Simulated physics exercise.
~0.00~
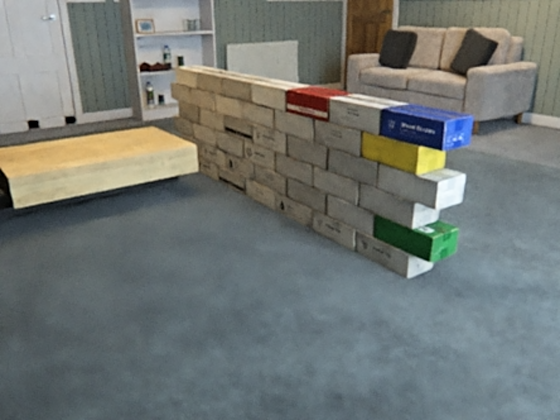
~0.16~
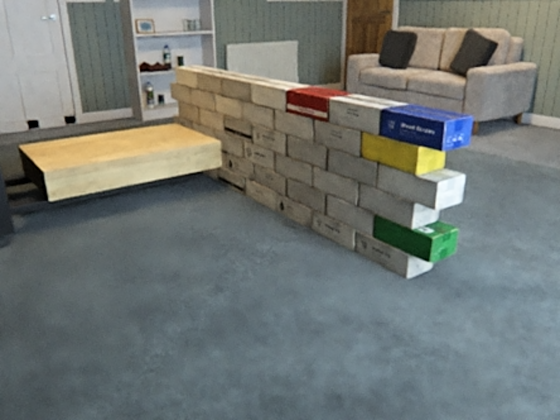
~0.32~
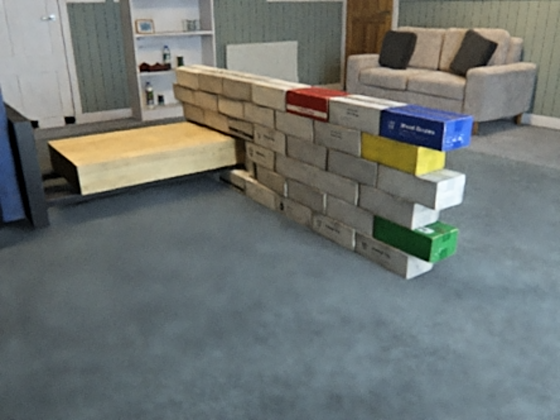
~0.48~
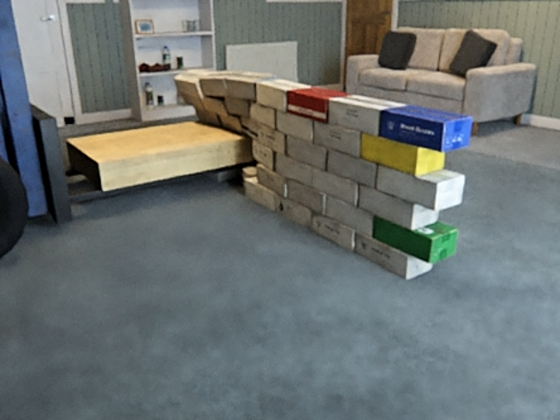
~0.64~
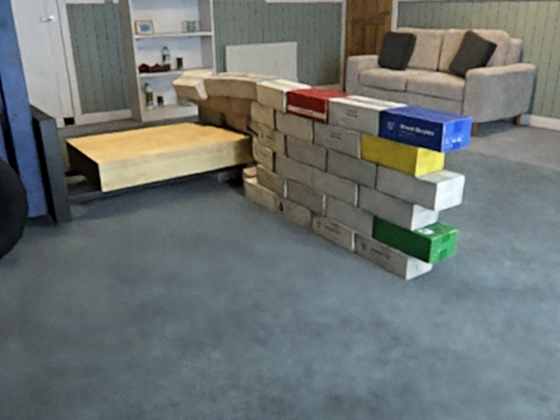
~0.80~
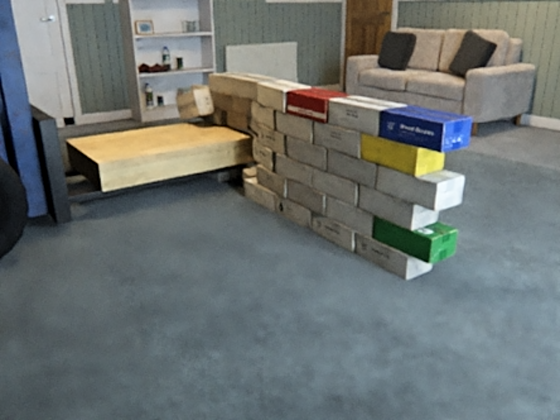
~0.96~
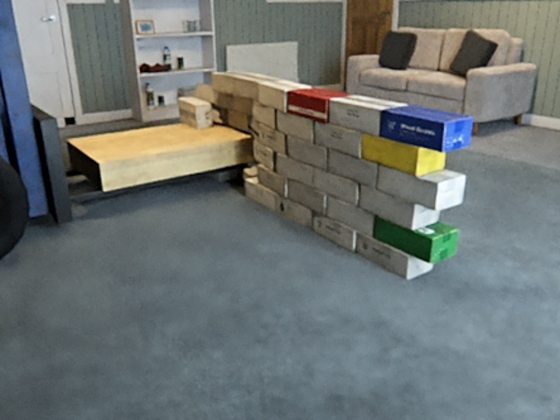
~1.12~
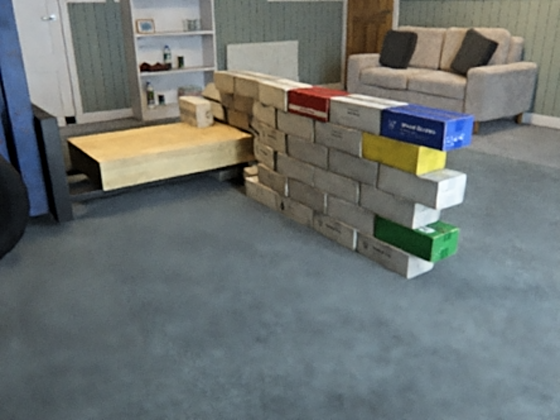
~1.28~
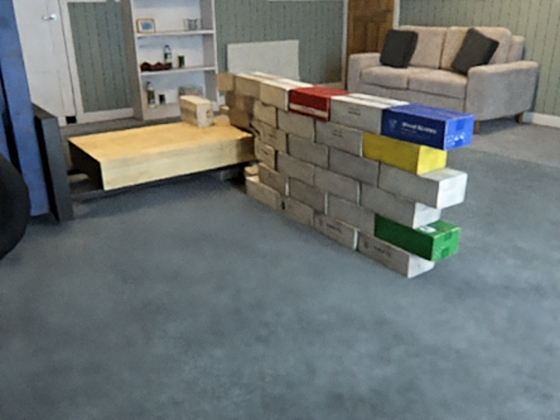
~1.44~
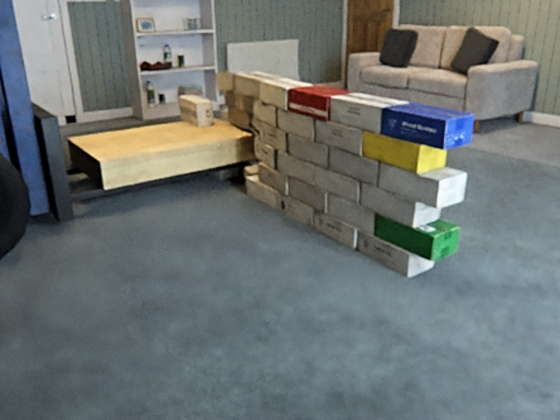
A lift truck slides a pale, rigid case rightward into the far end of a staggered box wall, shoving boxes out of line before stopping. A few far-end boxes tip and drop, one settling upright by the case, while the red, blue, yellow and green boxes stay in place.
